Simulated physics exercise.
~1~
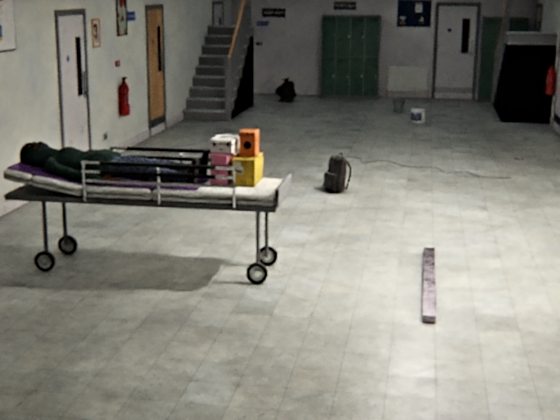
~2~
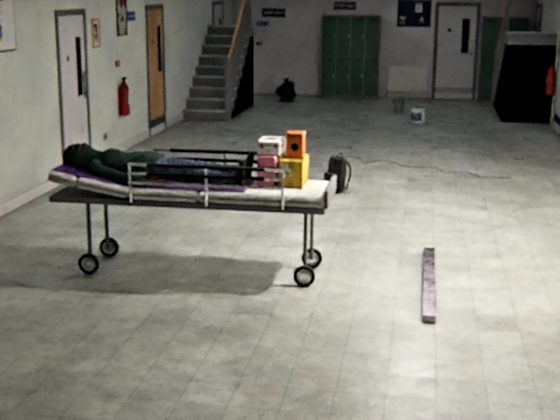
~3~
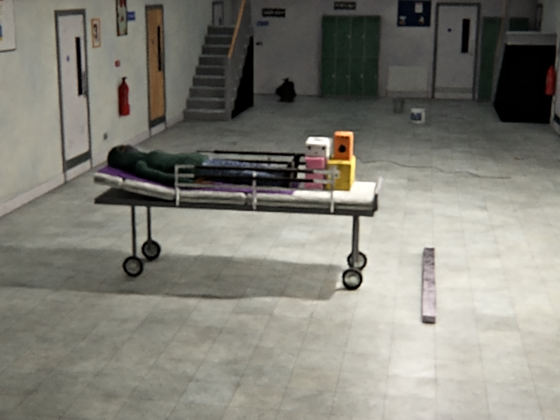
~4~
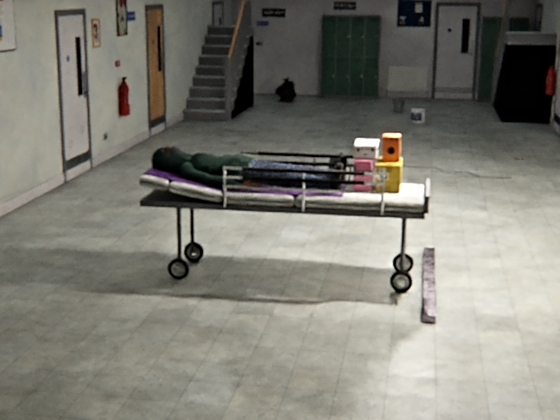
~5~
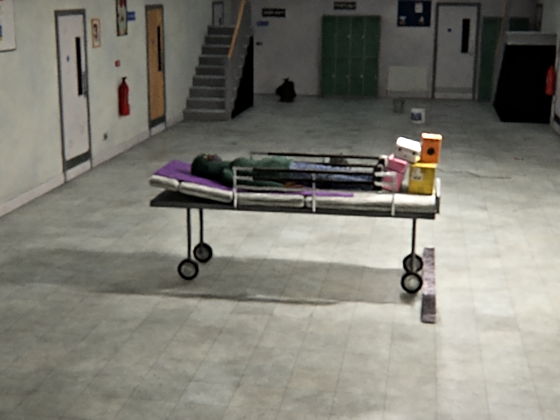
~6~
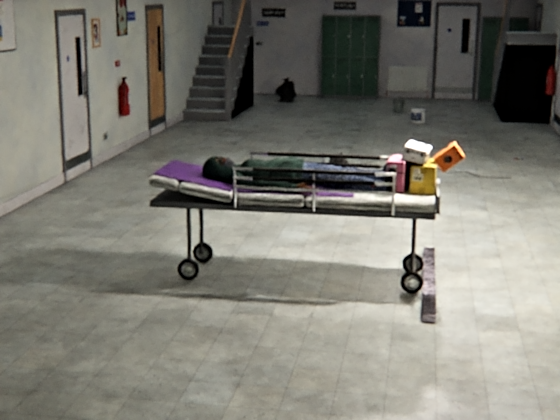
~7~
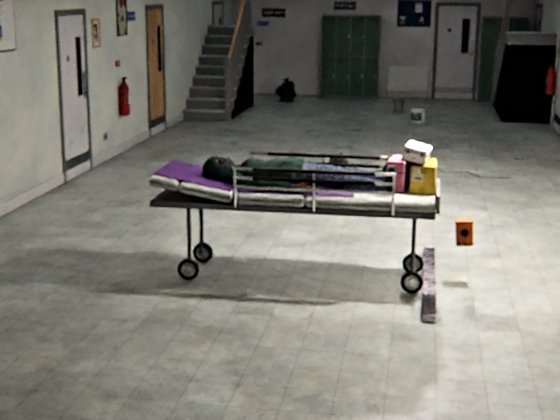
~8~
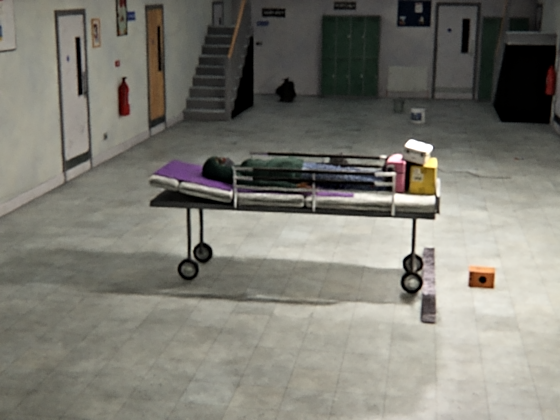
Hallway with hospital trolley rolling right, stopping at a floor sill, person and boxes sliding forward, orange box tumbling to the floor.
